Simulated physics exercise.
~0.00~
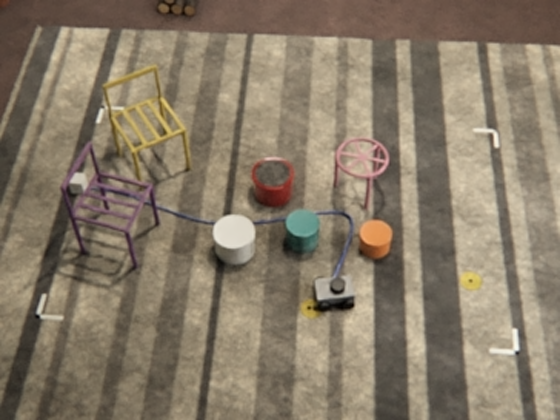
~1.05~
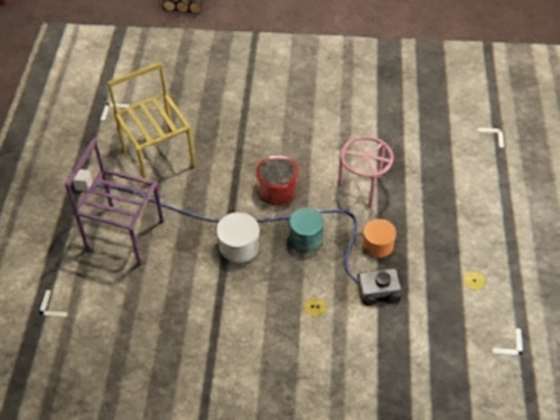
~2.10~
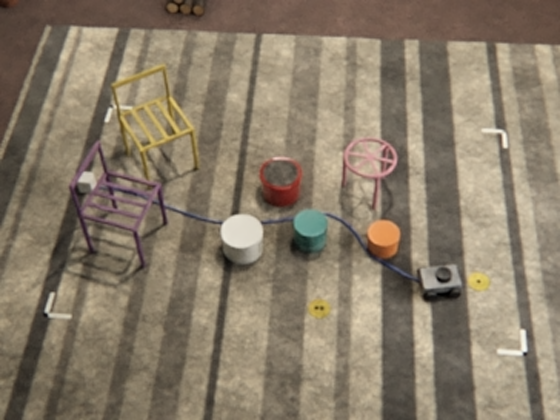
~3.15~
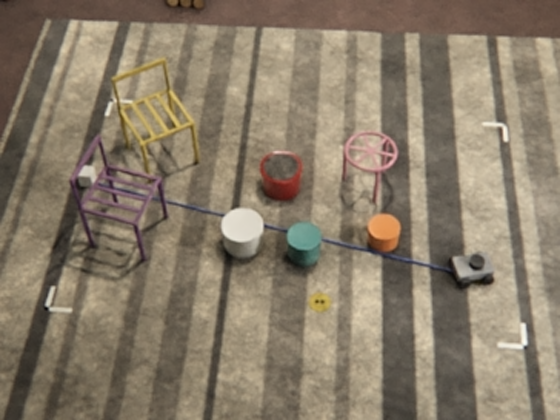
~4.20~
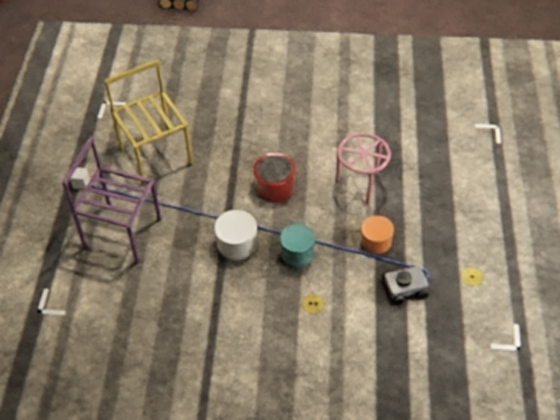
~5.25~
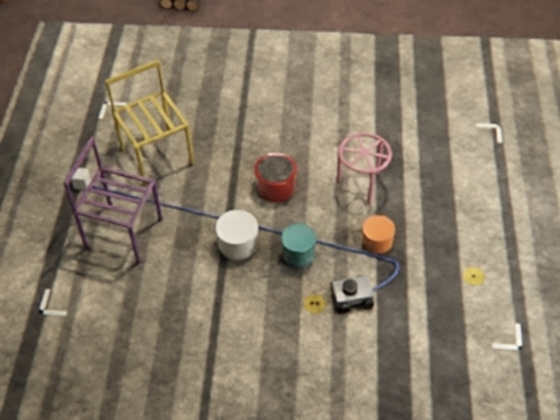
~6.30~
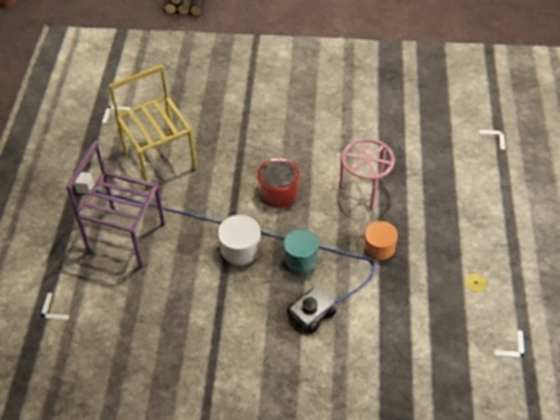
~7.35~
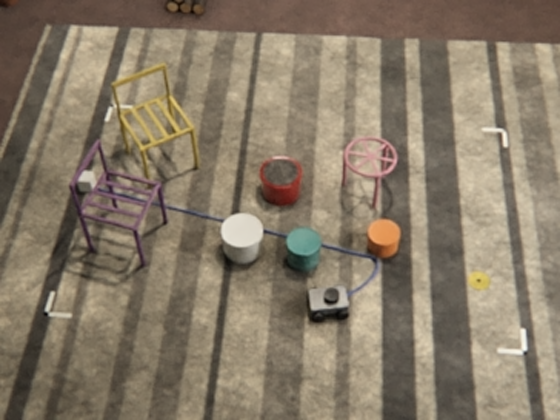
A small grey and black cart, trailing a blue lead from the purple chair at left, rolls right across a striped living-room rug seen from high above. A yellow chair stands behind the purple one, with a red pot, a pink stool and white, teal and orange buckets across the middle. The cart passes below the orange bucket to the right side, and the lead pulls straight, shifting the teal bucket slightly down. The cart then turns back left, and the lead slackens and bends around near the orange bucket. It ends just below the teal bucket, which stays slightly displaced, while the other furnishings remain in place.
